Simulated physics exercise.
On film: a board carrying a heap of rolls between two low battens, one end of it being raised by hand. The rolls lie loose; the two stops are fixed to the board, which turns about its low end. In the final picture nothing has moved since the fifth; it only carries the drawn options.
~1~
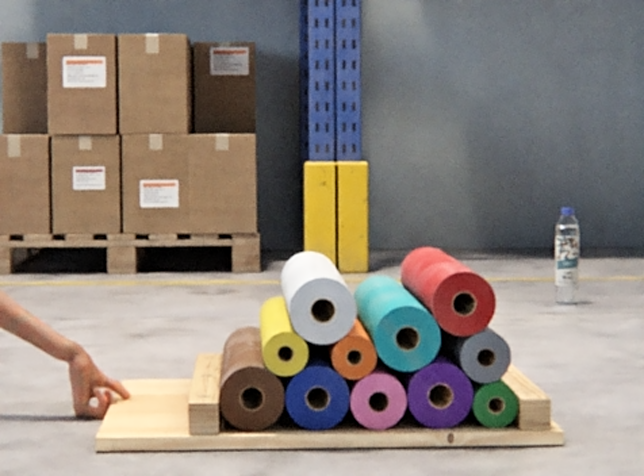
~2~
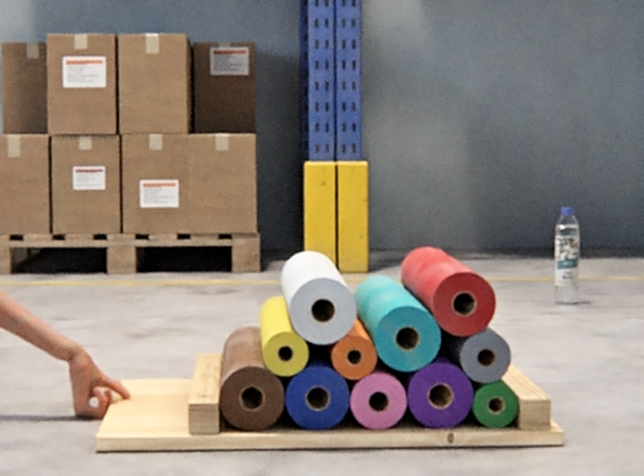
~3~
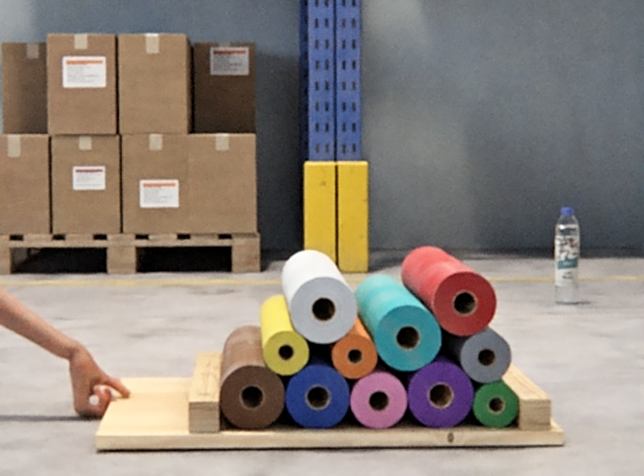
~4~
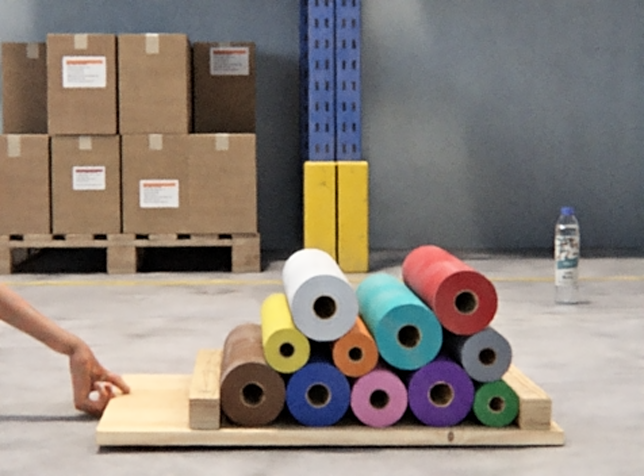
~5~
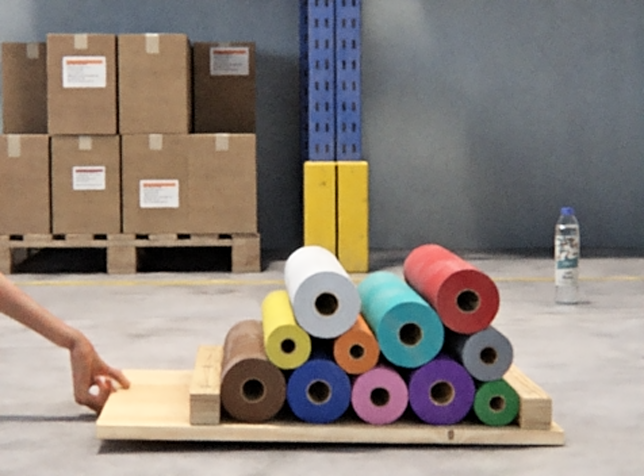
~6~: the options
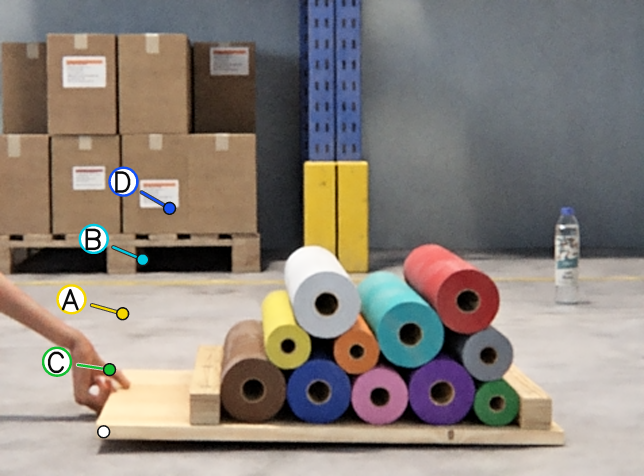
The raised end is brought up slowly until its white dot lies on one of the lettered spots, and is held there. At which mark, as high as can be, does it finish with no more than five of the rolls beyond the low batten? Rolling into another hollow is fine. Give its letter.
D is the limit.
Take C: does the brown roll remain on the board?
Yes, with C.
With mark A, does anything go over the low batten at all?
Yes, at A.
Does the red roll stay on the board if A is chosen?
No.
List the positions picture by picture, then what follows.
In the first picture, grey roll (486, 358); orange roll (354, 357); turquoise roll (407, 338).
In the second picture, turquoise roll (407, 338); yellow roll (286, 353).
In the third picture, board (323, 394); brown roll (252, 397); yellow roll (286, 352); pink roll (378, 401).
In the fourth picture, board (323, 392); brown roll (252, 394); blue roll (318, 395).
In the fifth picture, board (323, 389); brown roll (253, 390); blue roll (319, 392).
On the copy, A at (123, 313); B at (143, 260); C at (110, 370); D at (170, 208); the white dot at (104, 432).
On D. First, board at 21°.
Then, board at 31°.
Finally, board at 31°, five over the low batten.
By contrast, A two over the low batten (grey, red); B two over the low batten (grey, red); C none over the low batten.
